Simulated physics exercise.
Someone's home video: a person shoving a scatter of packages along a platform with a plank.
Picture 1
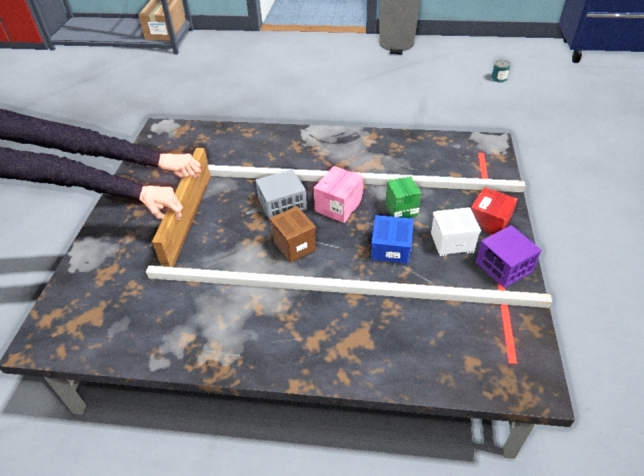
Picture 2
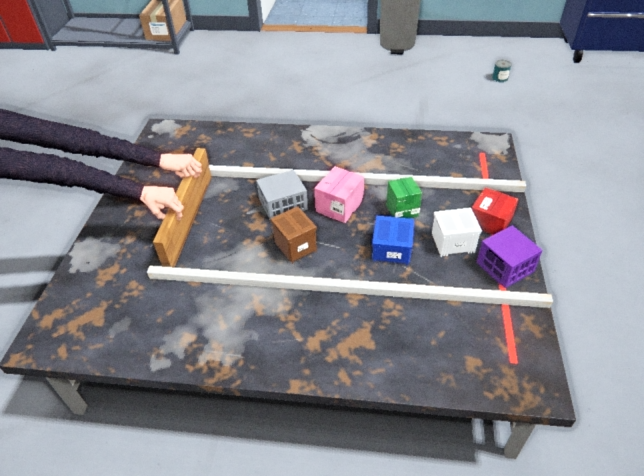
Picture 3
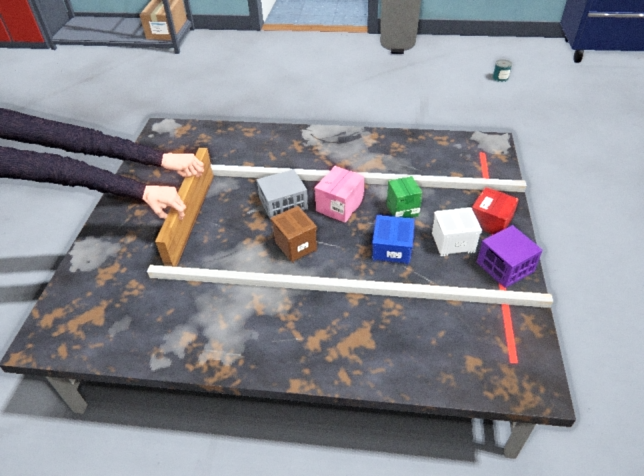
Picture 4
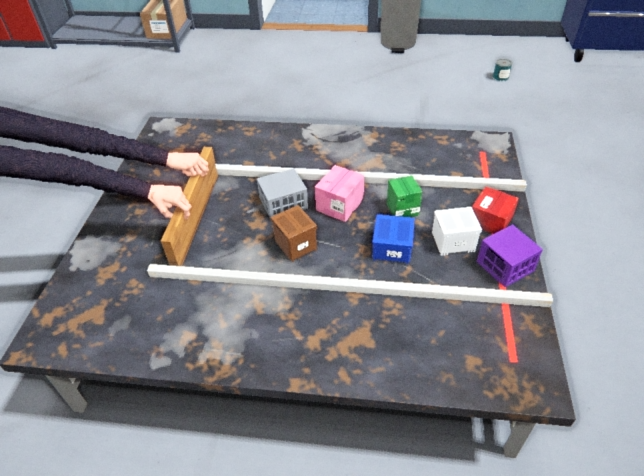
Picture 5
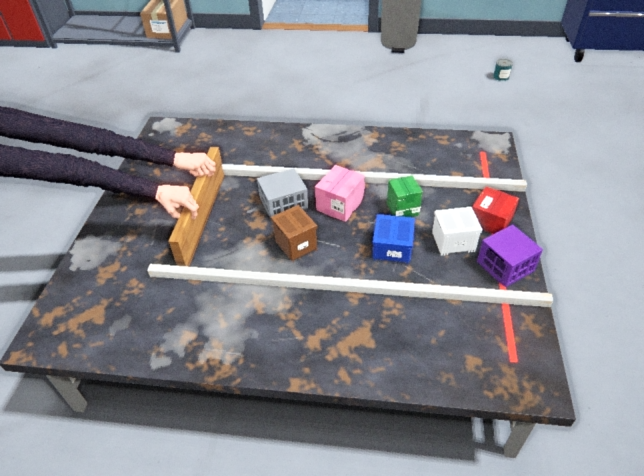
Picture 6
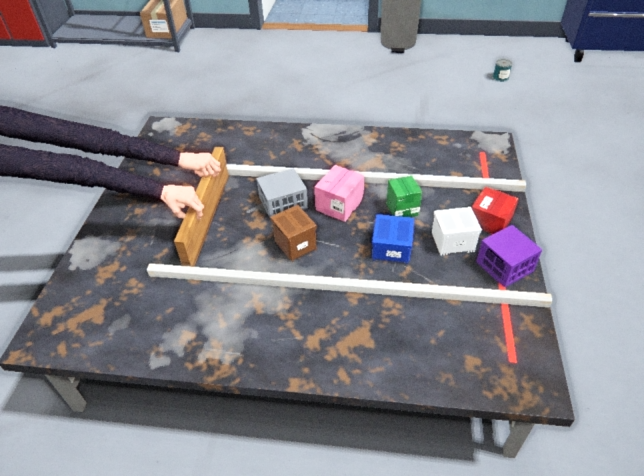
In a room with a pale grey floor, a dark, rust-blotched table is seen from above at an angle by a still camera. Between two white rails sit eight boxes, grey, brown and pink at left, green and blue mid-table, white, red and purple at right near a red line. Two dark-sleeved arms slide a wooden plank slightly rightward from the left, touching no boxes, which stay put.
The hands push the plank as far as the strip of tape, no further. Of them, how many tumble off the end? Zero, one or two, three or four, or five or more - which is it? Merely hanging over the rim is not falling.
So the tally of ones that come down is five plus, really.
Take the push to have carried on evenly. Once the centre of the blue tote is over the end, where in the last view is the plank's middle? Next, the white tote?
The middle is at (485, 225) when it's the blue tote, and at (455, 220) when it's the white tote.
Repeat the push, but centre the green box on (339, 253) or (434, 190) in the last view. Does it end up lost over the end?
It keeps its place, then topples off.
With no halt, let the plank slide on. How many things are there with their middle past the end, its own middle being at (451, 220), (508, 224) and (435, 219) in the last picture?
The numbers past the end are 2, 6 and 1.
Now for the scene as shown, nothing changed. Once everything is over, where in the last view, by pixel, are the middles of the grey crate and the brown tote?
Grey crate at about (516, 211), brown tote at about (520, 257).
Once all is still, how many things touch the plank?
In contact: 2.
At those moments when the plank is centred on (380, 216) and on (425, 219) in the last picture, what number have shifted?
So 7, and at the other place 8.
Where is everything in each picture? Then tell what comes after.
In the first picture, purple crate (508, 256); red box (492, 212); white tote (454, 232); plank (185, 206); tape (494, 239).
In the second picture, red box (493, 212); grey crate (282, 195).
In the third picture, white tote (455, 232); plank (188, 205).
In the fourth picture, purple crate (509, 256); pink parcel (340, 193).
In the fifth picture, red box (493, 211); brown tote (295, 234).
In the sixth picture, purple crate (508, 256); red box (493, 211); white tote (455, 231); plank (205, 205); tape (495, 238).
Soon after, none off yet; purple crate at rest near (508, 256); red box at rest near (493, 211); white tote at rest near (455, 231).
Then, none off yet; purple crate at rest near (509, 256); red box moved about its own width near (518, 215); white tote moved about its own width near (480, 229).
At rest, the number that fall off is five or more; fallen, pink parcel, blue tote, green box, white tote, red box and purple crate.
